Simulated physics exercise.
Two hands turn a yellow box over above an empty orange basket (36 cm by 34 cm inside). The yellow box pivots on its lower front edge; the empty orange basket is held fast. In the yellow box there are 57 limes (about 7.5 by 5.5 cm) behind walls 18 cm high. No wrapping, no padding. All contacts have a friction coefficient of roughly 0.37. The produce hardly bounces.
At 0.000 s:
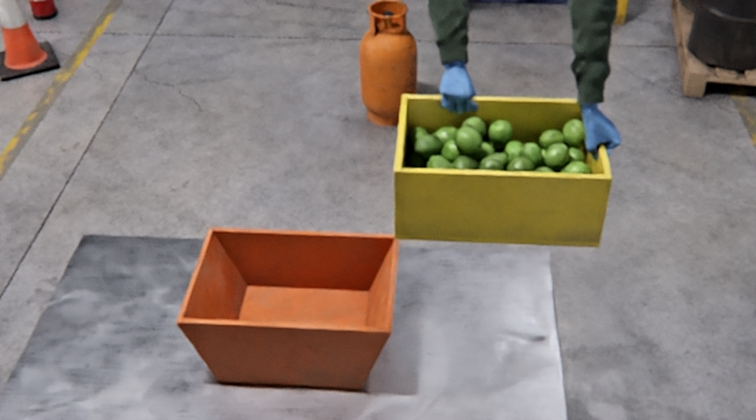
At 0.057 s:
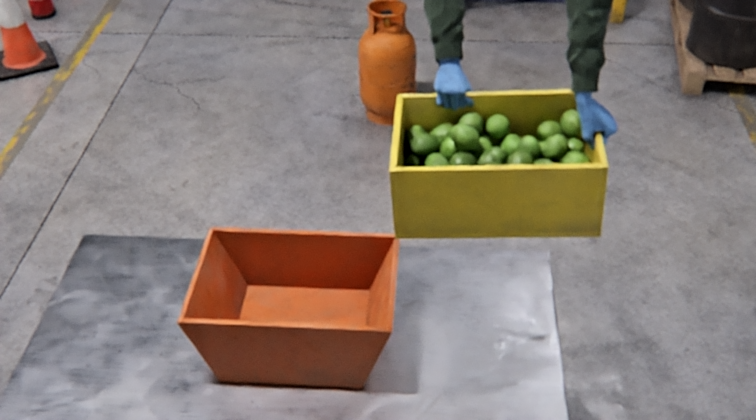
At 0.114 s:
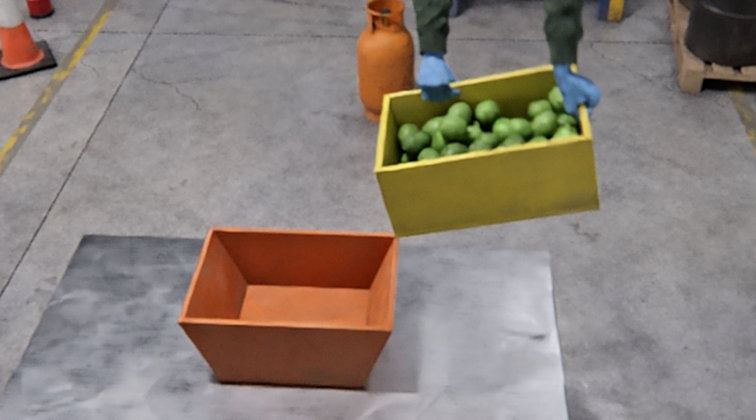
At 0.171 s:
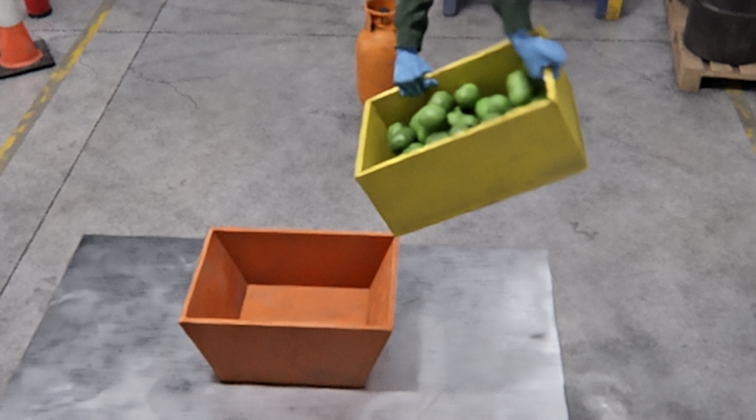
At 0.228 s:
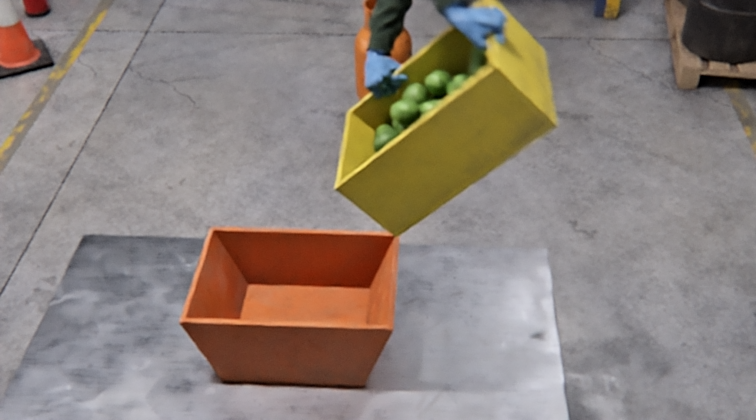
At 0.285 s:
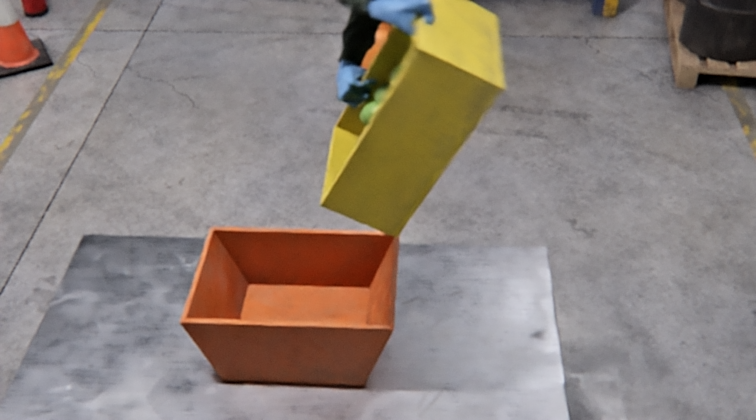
A yellow box full of green limes, gripped by two blue-gloved hands, starts out level above and to the right of an empty orange basket on a grey sheet. The hands raise its right side, slowly then more steeply, turning it leftward until its underside shows, while the basket stays still.
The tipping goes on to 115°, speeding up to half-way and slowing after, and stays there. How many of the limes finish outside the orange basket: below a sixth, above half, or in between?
In the end between a sixth and a half of them are outside the orange basket.
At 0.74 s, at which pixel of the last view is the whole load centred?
At about (242, 304).
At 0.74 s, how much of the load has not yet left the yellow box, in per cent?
Some 5 per cent.
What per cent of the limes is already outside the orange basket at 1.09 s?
Some 40 per cent by then.
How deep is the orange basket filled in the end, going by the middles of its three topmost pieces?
Some 10 cm.
After 0.49 s, tilt 112°; 41 still in the yellow box and 16 in the air.
After 0.74 s, tilt 115°; 4 still in the yellow box, 23 in the orange basket, 16 outside the orange basket and 14 in the air.
After 1.09 s, tilt 115°; 34 in the orange basket and 23 outside the orange basket.
When it is over (at 1.54 s), 34 in the orange basket and 23 outside the orange basket. Asked share, 23 of 57, 40 per cent.
